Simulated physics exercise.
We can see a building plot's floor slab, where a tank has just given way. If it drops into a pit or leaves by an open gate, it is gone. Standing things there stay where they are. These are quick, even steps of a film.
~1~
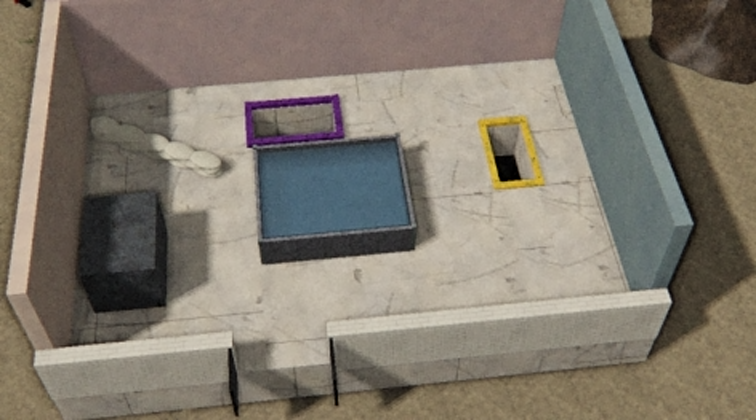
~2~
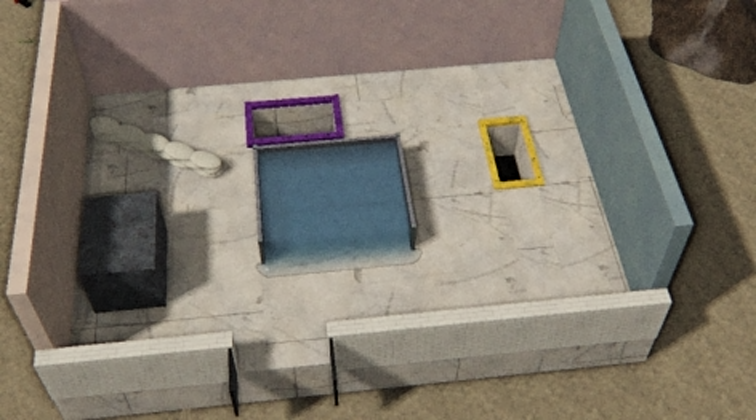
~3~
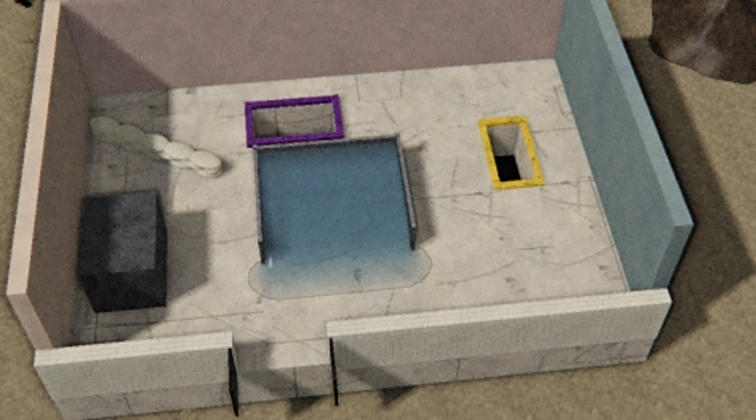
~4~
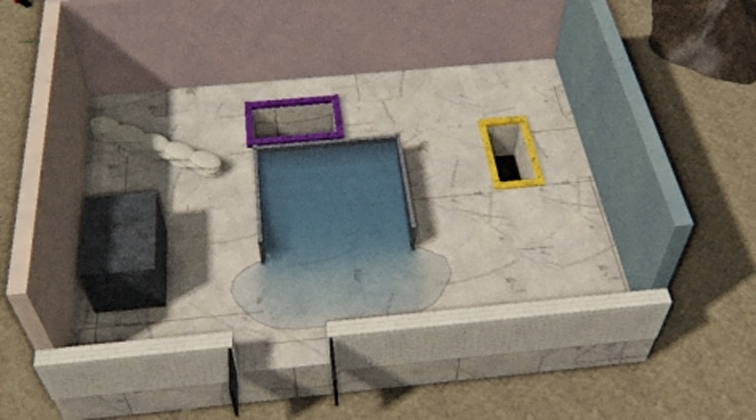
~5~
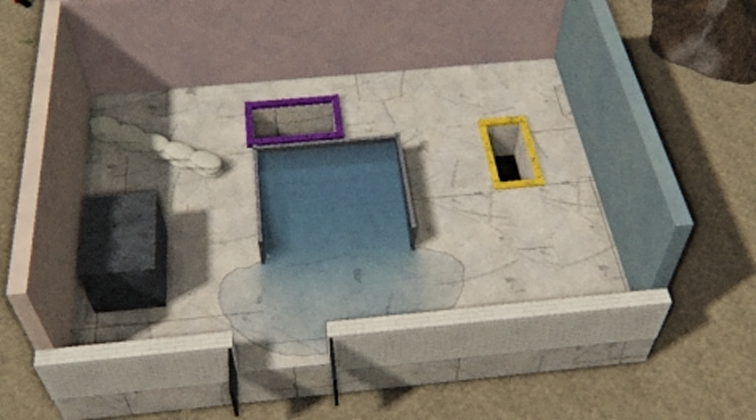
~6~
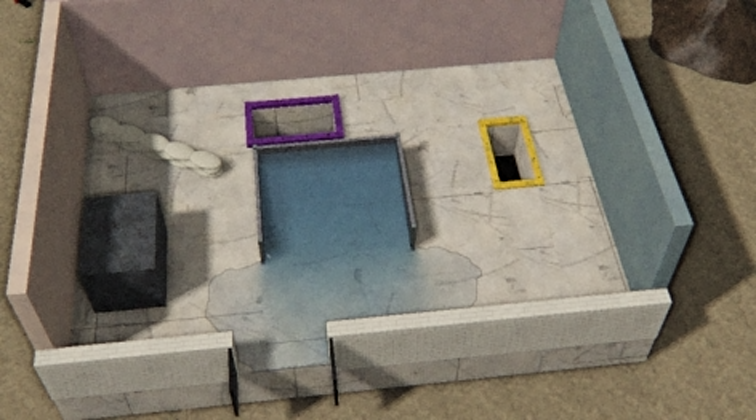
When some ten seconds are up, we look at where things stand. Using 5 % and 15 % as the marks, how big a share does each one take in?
Shares taken in: Gate - over 15 %; yellow pit - under 5 %; purple pit - under 5 %.
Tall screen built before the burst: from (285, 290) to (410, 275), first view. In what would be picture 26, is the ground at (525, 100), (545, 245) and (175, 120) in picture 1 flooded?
As the points were listed, they come out free from flooding, taken by the flood, and finally free from flooding.
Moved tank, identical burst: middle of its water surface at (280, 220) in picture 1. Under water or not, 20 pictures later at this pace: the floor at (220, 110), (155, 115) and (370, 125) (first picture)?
In order: Unflooded, then unflooded, then unflooded.
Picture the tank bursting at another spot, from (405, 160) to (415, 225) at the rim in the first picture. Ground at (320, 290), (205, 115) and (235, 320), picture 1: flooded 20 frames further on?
First point spared, second point spared, third point spared.
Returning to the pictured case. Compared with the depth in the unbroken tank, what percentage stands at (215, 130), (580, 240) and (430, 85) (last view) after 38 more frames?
In order: Roughly 0, 16 and 0 in a hundred.
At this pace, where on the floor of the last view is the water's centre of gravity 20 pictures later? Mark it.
I'd say near (385, 273).
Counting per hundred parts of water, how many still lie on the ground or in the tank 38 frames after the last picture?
Roughly 70 per cent.
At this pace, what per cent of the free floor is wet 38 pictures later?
Estimated share: About 55 %.
A moment on, water covers 20 % of the floor; the gate 6 %, the yellow pit 0 %, the purple pit 0 %.
Next, water covers 25 % of the floor; the gate 15 %, the yellow pit 0 %, the purple pit 0 %.
Then, water covers 40 % of the floor; the gate 24 %, the yellow pit 0 %, the purple pit 0 %.
Later, water covers 55 % of the floor; the gate 30 %, the yellow pit 1 %, the purple pit 0 %.
In the end, water covers 85 % of the floor; the gate 33 %, the yellow pit 1 %, the purple pit 0 %.
